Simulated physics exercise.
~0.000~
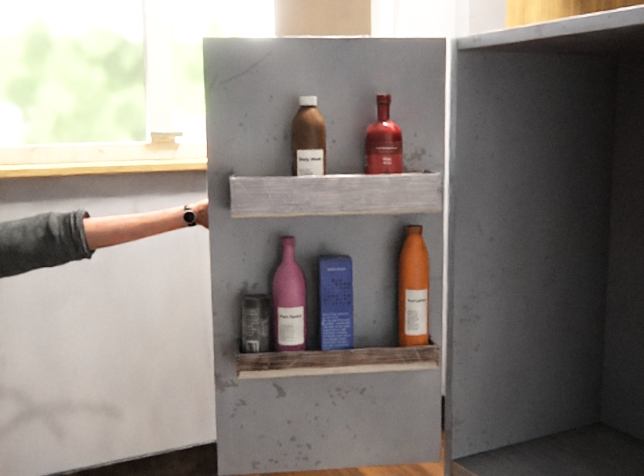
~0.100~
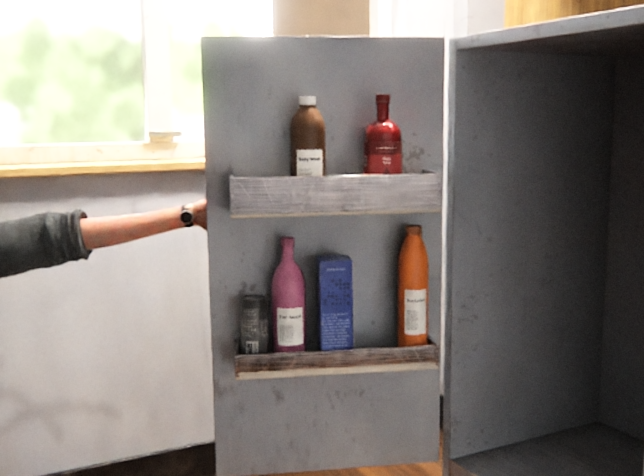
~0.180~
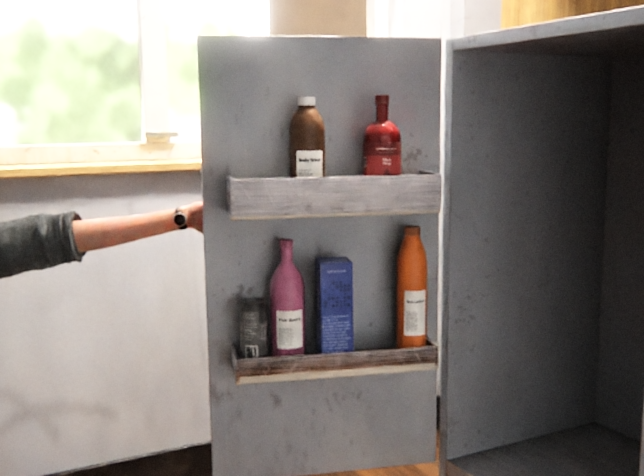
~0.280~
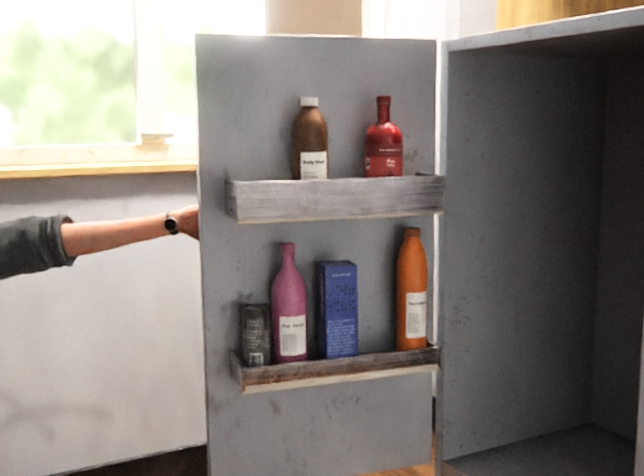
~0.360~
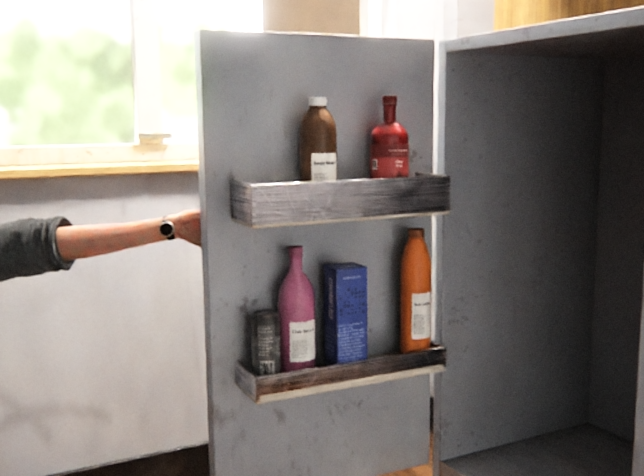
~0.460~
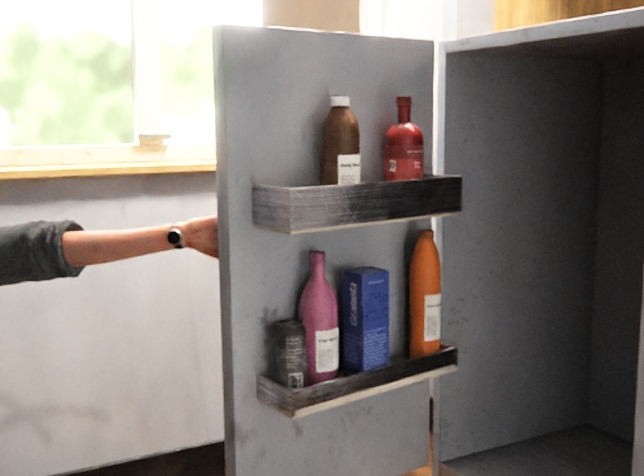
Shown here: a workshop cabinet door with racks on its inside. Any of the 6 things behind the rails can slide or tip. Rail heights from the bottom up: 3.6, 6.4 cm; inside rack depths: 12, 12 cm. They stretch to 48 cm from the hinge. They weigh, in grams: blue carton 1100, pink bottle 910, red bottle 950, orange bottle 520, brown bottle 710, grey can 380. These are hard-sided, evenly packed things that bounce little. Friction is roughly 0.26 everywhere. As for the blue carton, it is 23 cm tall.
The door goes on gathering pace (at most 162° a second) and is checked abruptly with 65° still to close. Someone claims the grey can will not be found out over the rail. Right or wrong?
Wrong, it ends up out over the rail.
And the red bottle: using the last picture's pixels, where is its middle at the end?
In the last view, its centre sits near (431, 153).
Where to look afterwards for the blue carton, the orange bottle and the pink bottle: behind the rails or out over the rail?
When everything stops, the blue carton is out of bounds, the orange bottle is still in bounds, and the pink bottle is out of bounds.
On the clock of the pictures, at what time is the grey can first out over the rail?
That comes at close to 0.8 seconds.
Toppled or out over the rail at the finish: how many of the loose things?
It adds up to 3.
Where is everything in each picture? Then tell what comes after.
In the first picture, door 110° open; grey can (256, 329); blue carton (335, 309).
In the second picture, door 109° open; red bottle (383, 149); orange bottle (413, 291).
In the third picture, door 106° open; brown bottle (307, 152); blue carton (334, 311).
In the fourth picture, door 100° open; pink bottle (289, 306); red bottle (384, 151).
In the fifth picture, door 92° open; orange bottle (415, 294); brown bottle (318, 154).
In the sixth picture, door 80° open; grey can (292, 360); blue carton (366, 325).
By 0.76 s, door 65° open; blue carton, pink bottle and grey can now out over the rail; brown bottle 2 cm from its spot; orange bottle 2 cm from its spot.
By 1.06 s, door 65° open; brown bottle 2 cm from its spot.
By 1.26 s, door 65° open.
When it is over (1.6 s), out over the rail, blue carton, pink bottle and grey can; the other 3 within 5 cm of the start.
